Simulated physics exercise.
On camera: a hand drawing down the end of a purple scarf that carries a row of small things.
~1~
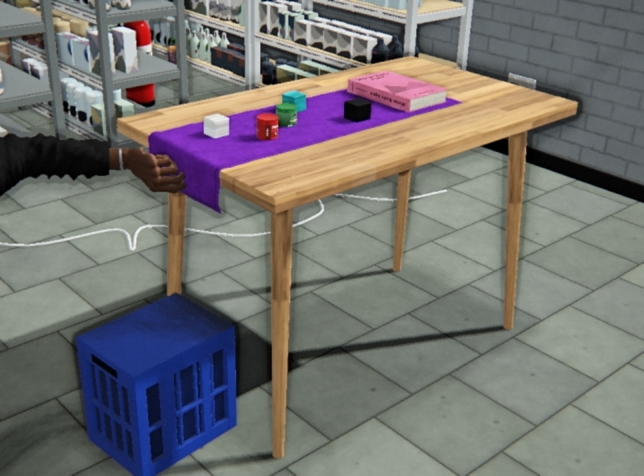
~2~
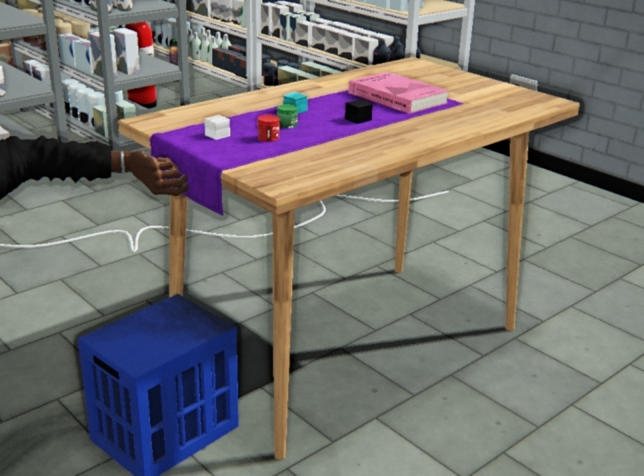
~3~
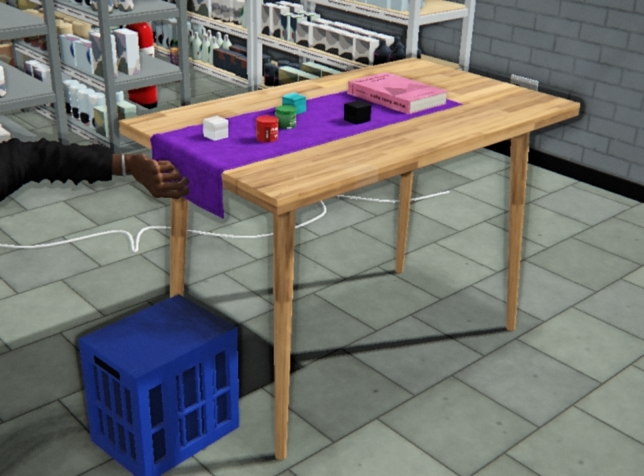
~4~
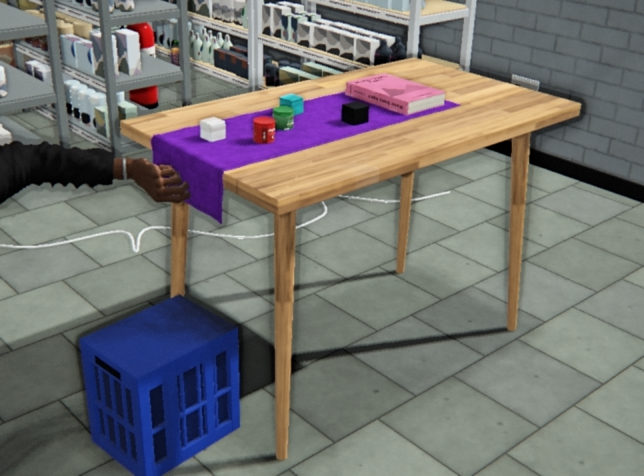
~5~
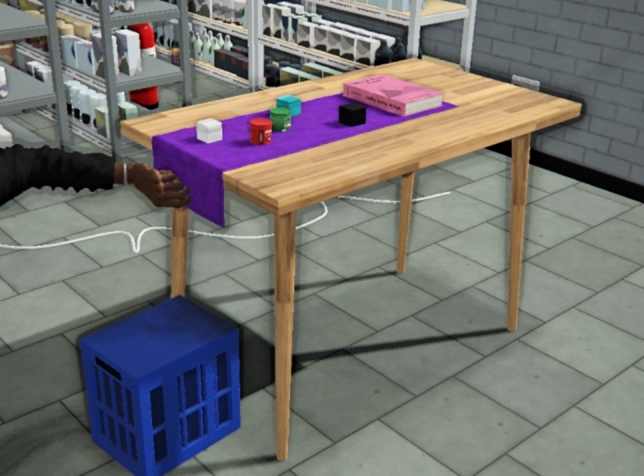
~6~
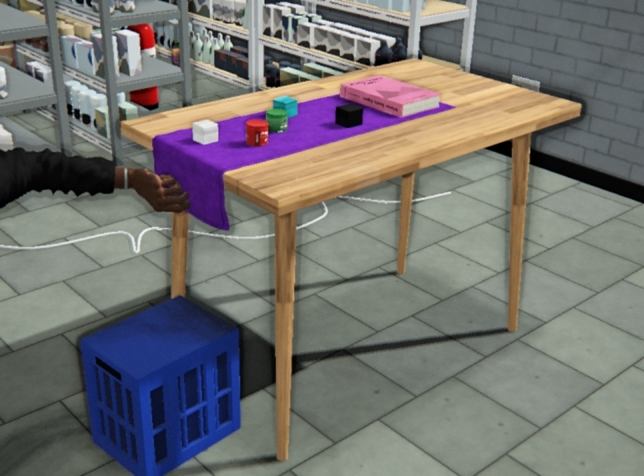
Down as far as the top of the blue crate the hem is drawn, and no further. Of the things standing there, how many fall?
Three end up below.
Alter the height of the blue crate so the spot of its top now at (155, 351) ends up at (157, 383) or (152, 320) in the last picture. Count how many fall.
Counting them gives 4 and 2.
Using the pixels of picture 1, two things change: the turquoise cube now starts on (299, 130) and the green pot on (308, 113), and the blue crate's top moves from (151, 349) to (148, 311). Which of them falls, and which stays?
Observed: Turquoise cube remains seated; green pot remains seated.
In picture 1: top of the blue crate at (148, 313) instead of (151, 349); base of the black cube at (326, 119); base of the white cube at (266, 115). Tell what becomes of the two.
Result: Black cube still there, white cube still there.
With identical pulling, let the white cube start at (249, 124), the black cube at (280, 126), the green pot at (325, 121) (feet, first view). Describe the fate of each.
The white cube would end up off, the black cube would end up off, the green pot would stay in place.
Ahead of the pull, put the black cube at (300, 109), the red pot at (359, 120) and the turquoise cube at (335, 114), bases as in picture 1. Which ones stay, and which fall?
Fate of the black cube: It stays; fate of the red pot: It stays; fate of the turquoise cube: It stays.
A little later, hem near (189, 267); white cube gone.
Next, hem on the crate; white cube, red pot and green pot gone.
When it is over, hem on the crate; white cube, red pot and green pot gone. The table loses three.
